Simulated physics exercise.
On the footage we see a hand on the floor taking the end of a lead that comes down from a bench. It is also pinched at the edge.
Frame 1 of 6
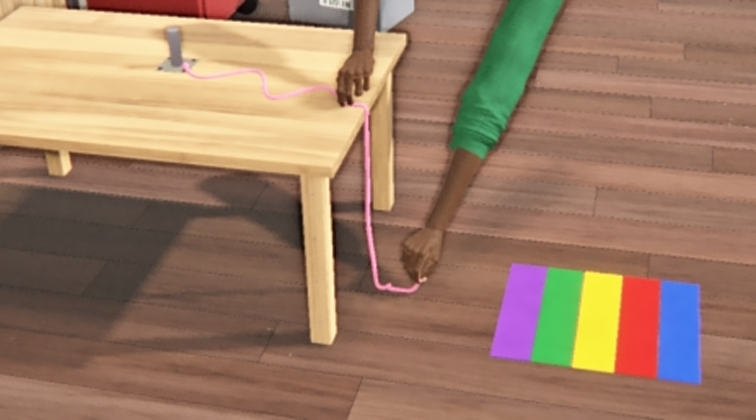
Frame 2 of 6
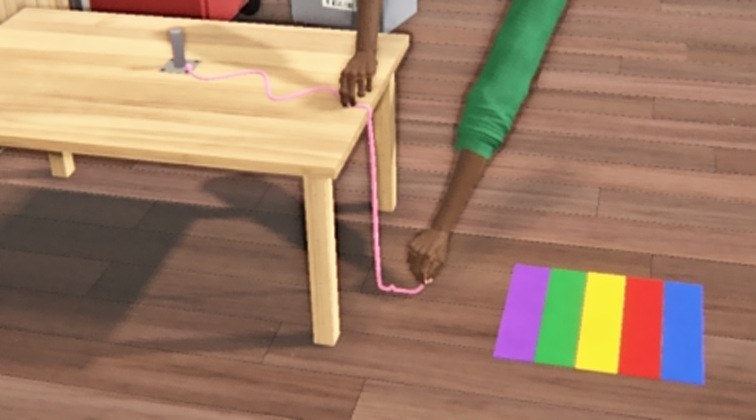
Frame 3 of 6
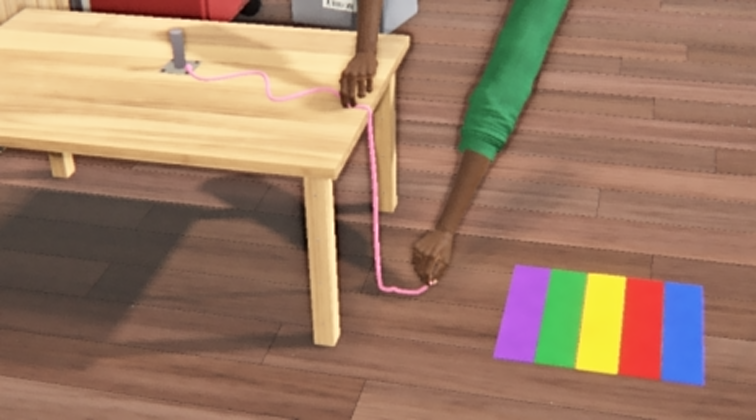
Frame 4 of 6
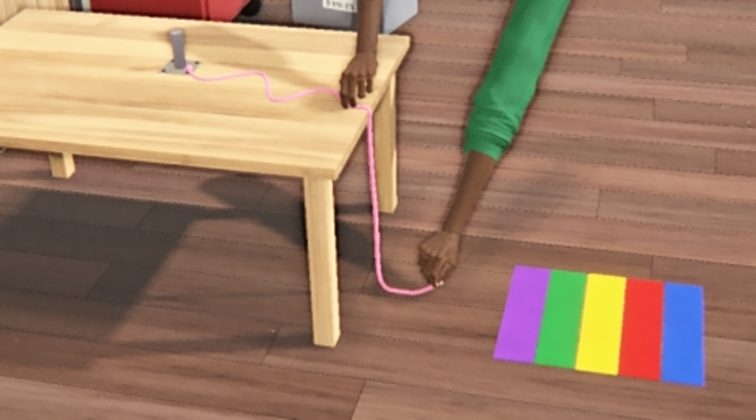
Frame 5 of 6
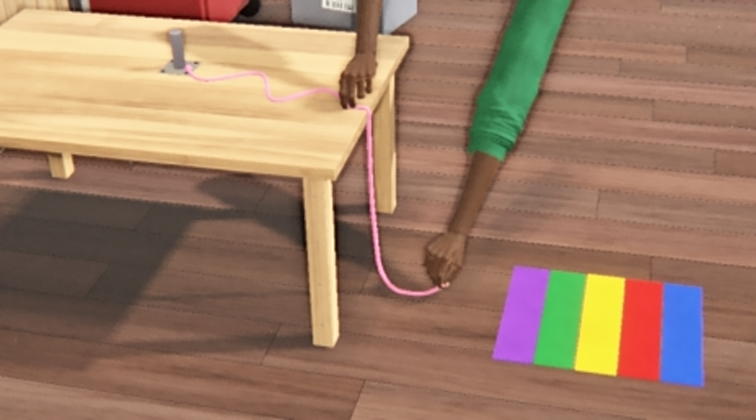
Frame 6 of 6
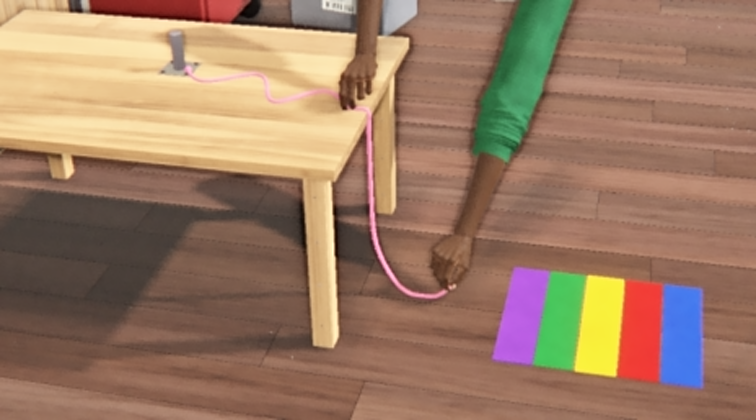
A hand near the floor slowly draws the end of a pink cord to the right.
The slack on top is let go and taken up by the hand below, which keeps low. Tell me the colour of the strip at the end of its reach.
It is red.
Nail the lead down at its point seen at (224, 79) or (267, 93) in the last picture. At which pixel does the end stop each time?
Taking the tries in turn, you get (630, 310) and then (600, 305).
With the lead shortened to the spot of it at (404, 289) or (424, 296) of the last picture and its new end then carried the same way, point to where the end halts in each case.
In turn, (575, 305) for the first and (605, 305) for the second.
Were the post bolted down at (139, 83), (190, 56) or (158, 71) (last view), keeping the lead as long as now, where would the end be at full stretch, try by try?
Respectively (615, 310), (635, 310) and (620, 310).
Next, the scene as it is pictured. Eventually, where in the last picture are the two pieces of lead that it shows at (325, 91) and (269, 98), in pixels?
The first lands at (381, 109), while the second lands at (321, 92).
A little later, end near (579, 303); over green.
Next, end near (623, 308); over red.
When it is tight, end near (649, 312); over red. The red one.
